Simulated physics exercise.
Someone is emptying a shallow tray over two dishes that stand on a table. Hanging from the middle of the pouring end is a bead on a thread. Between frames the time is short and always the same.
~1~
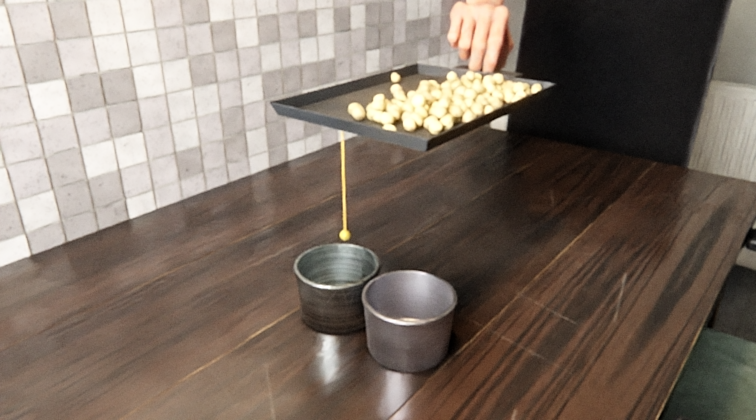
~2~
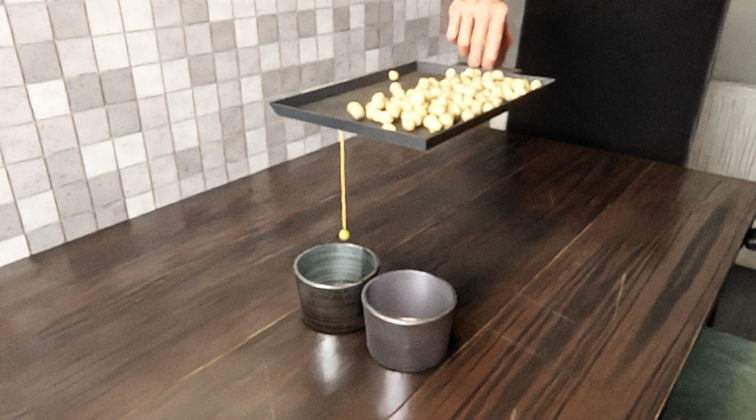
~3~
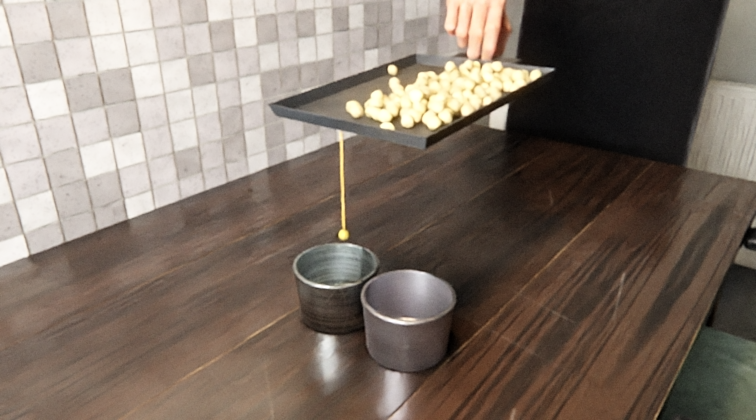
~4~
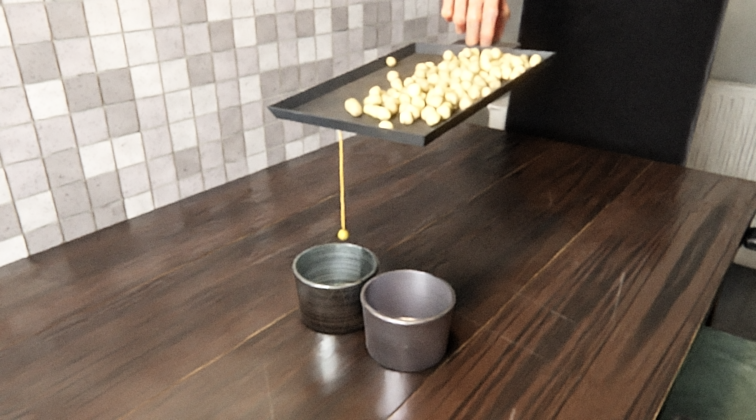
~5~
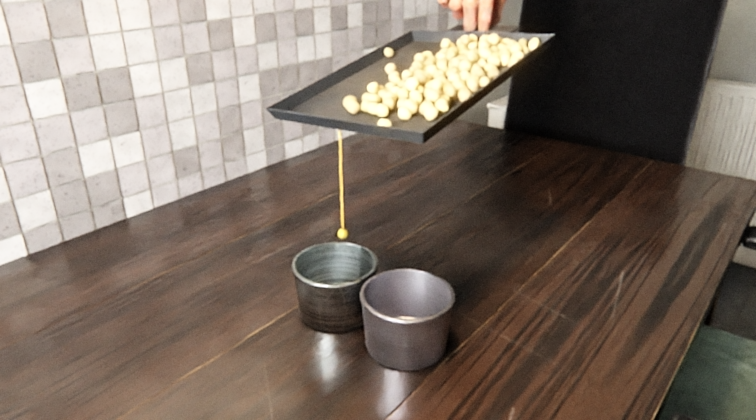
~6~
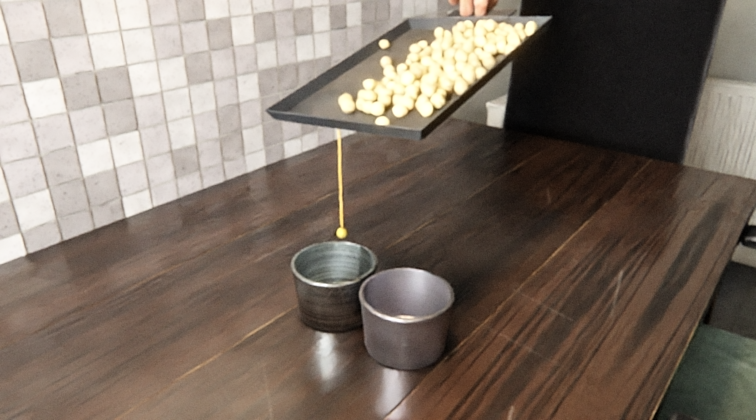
On a dark wooden table stood two small dishes, with a shallow tray of macadamia nuts held above them; a hand gradually raised the far end, tilting the tray toward its near left corner.
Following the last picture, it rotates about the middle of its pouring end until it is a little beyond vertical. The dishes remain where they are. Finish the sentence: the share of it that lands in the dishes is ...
... below one half.
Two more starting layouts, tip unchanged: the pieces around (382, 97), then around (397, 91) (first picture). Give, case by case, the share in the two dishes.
Estimate: 10 % first, 20 % second.
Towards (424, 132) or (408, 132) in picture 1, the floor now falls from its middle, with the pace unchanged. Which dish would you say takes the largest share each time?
One: The right one. Two: Right.
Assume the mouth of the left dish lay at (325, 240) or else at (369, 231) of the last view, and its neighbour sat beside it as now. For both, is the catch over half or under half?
First try: A minority; second try: A minority.
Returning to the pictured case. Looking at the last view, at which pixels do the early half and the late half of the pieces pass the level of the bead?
I'd put it at roughly (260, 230), and after that at roughly (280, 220).
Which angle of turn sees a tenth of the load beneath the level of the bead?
Roughly 55 degrees at that moment.
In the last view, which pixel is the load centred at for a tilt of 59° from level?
The load's middle is around (304, 121).
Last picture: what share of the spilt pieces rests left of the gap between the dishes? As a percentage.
Roughly 100 percent.
Soon, tray tipped steeply; about two thirds on the tray; a small part in the left dish; a small part outside both; about a quarter in the air.
A while on, tray tipped right over; about a quarter in the left dish; most outside both; a small part in the air.
Towards the end, tray tipped past a quarter turn; about a quarter in the left dish; most outside both.
Finally, tray tipped past a quarter turn; none in the right dish; about a quarter in the left dish; most outside both.
